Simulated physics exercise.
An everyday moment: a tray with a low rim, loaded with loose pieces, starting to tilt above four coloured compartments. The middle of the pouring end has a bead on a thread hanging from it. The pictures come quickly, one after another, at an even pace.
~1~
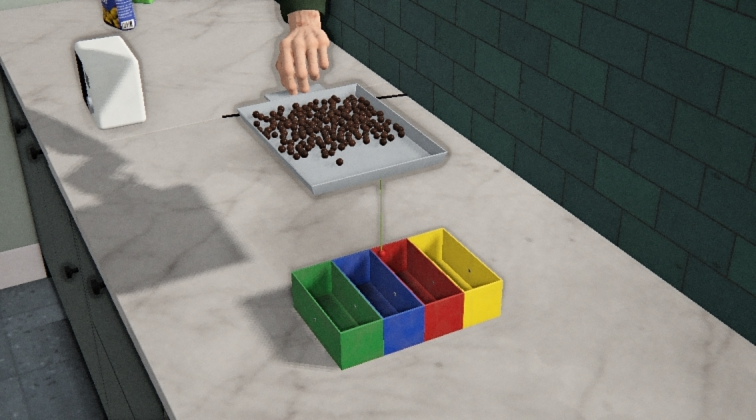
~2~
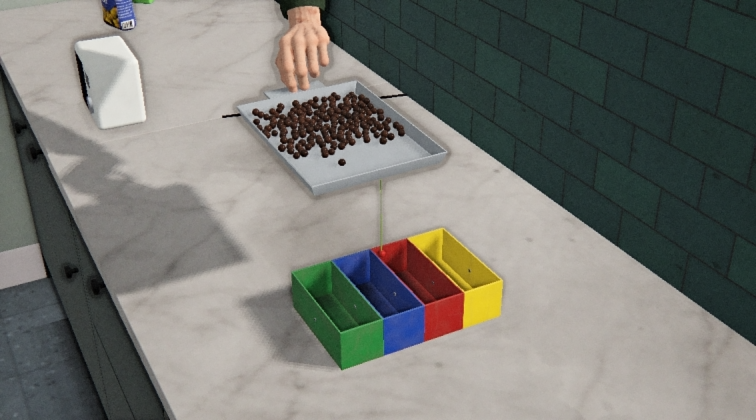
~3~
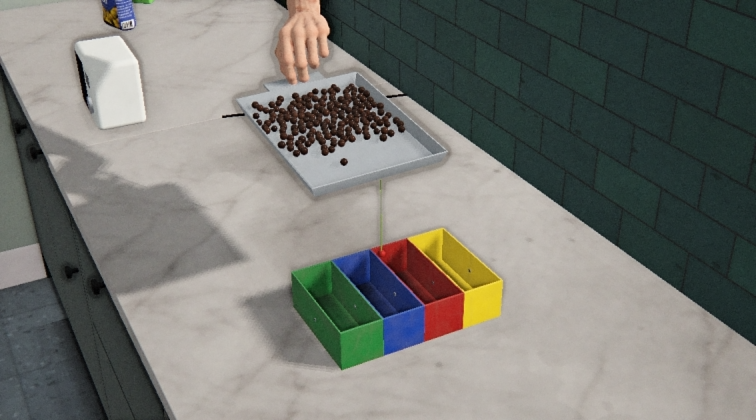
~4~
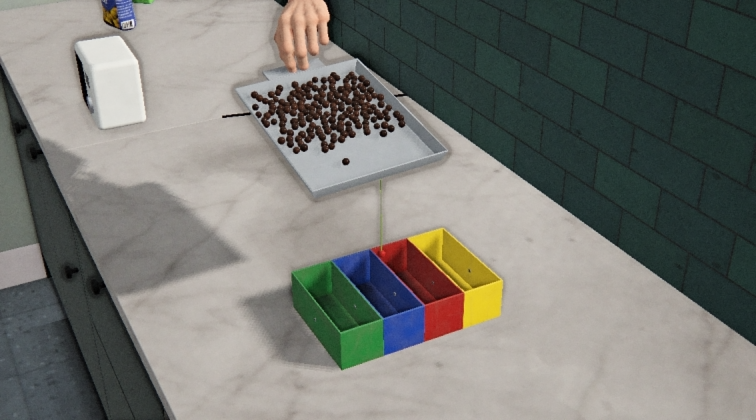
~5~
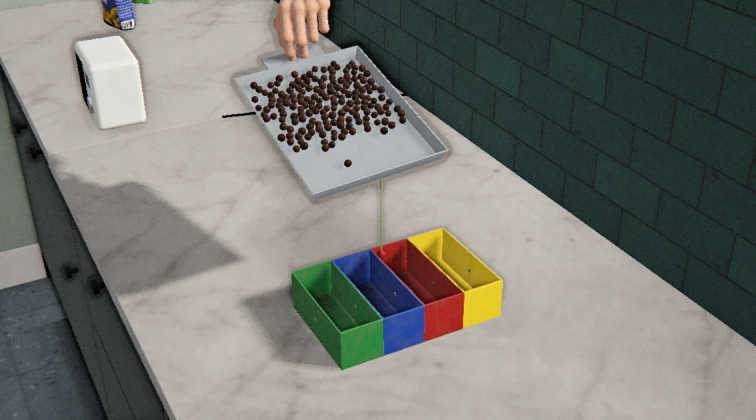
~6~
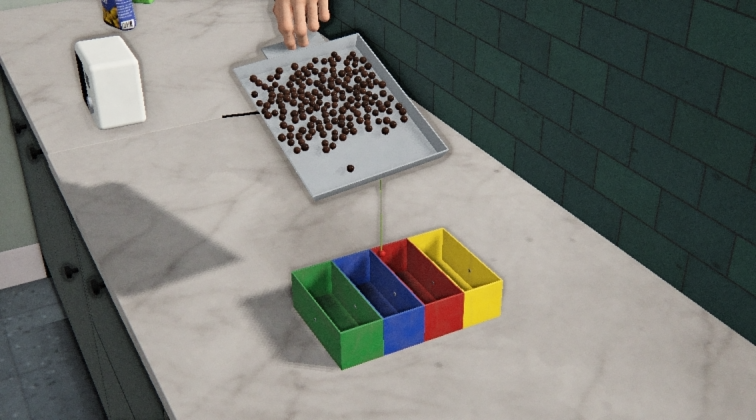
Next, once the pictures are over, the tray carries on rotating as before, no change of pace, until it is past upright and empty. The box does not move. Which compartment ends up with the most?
The green one.
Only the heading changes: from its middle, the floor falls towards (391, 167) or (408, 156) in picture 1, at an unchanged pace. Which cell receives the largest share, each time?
In order, it comes out as the cell in yellow and yellow.
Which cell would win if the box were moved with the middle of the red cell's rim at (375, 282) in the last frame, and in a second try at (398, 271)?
So it's that blue cell for the first shift and the cell in green for the second.
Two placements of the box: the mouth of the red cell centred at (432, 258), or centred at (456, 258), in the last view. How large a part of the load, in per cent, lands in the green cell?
In order: 30 percent and 10 percent.
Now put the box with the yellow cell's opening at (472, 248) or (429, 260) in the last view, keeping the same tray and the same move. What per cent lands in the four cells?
Estimate: 40 % first, 80 % second.
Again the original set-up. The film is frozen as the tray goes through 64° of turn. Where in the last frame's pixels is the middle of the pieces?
Somewhere about (349, 257).
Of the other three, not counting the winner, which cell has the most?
Second place goes to the blue cell.
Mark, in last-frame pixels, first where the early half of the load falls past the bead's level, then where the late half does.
The opening part goes through (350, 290); what follows goes through (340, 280).
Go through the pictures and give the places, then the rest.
Corners of the pouring end at (315, 183) and (441, 151), level; middle of the load at (320, 123), chocolate balls; bead on its thread at (381, 254); green cell at (362, 341); blue cell at (404, 327); red cell at (444, 314); yellow cell at (483, 301), in the first picture.
Corners of the pouring end at (315, 183) and (441, 151), level; middle of the load at (319, 122), in the second picture.
Corners of the pouring end at (315, 185) and (441, 150), tipped barely, lowest at the left corner; middle of the load at (319, 116), in the third picture.
Corners of the pouring end at (315, 187) and (441, 149), tipped a little, lowest at the left corner; middle of the load at (319, 108), in the fourth picture.
Corners of the pouring end at (315, 189) and (442, 149), tipped a little, lowest at the left corner; middle of the load at (319, 101), in the fifth picture.
Corners of the pouring end at (315, 192) and (442, 148), tipped clearly, lowest at the left corner; middle of the load at (320, 97), all on the move; green cell at (362, 341); blue cell at (404, 327); red cell at (444, 314); yellow cell at (483, 301), in the sixth picture.
Soon, tray tipped steeply; about a third on the tray; a small part in the green cell; a small part in the blue cell; a stray few in the red cell; a stray few in the yellow cell; about a third falling or outside the box.
A while on, tray tipped past a quarter turn; about half in the green cell; about a quarter in the blue cell; a small part in the red cell; about a quarter falling or outside the box.
Towards the end, tray tipped past a quarter turn; about half in the green cell; about a quarter in the blue cell; a small part in the red cell; about a quarter falling or outside the box.
Finally, tray tipped past a quarter turn; about half in the green cell; about a quarter in the blue cell; a small part in the red cell; none in the yellow cell; about a quarter outside the box.
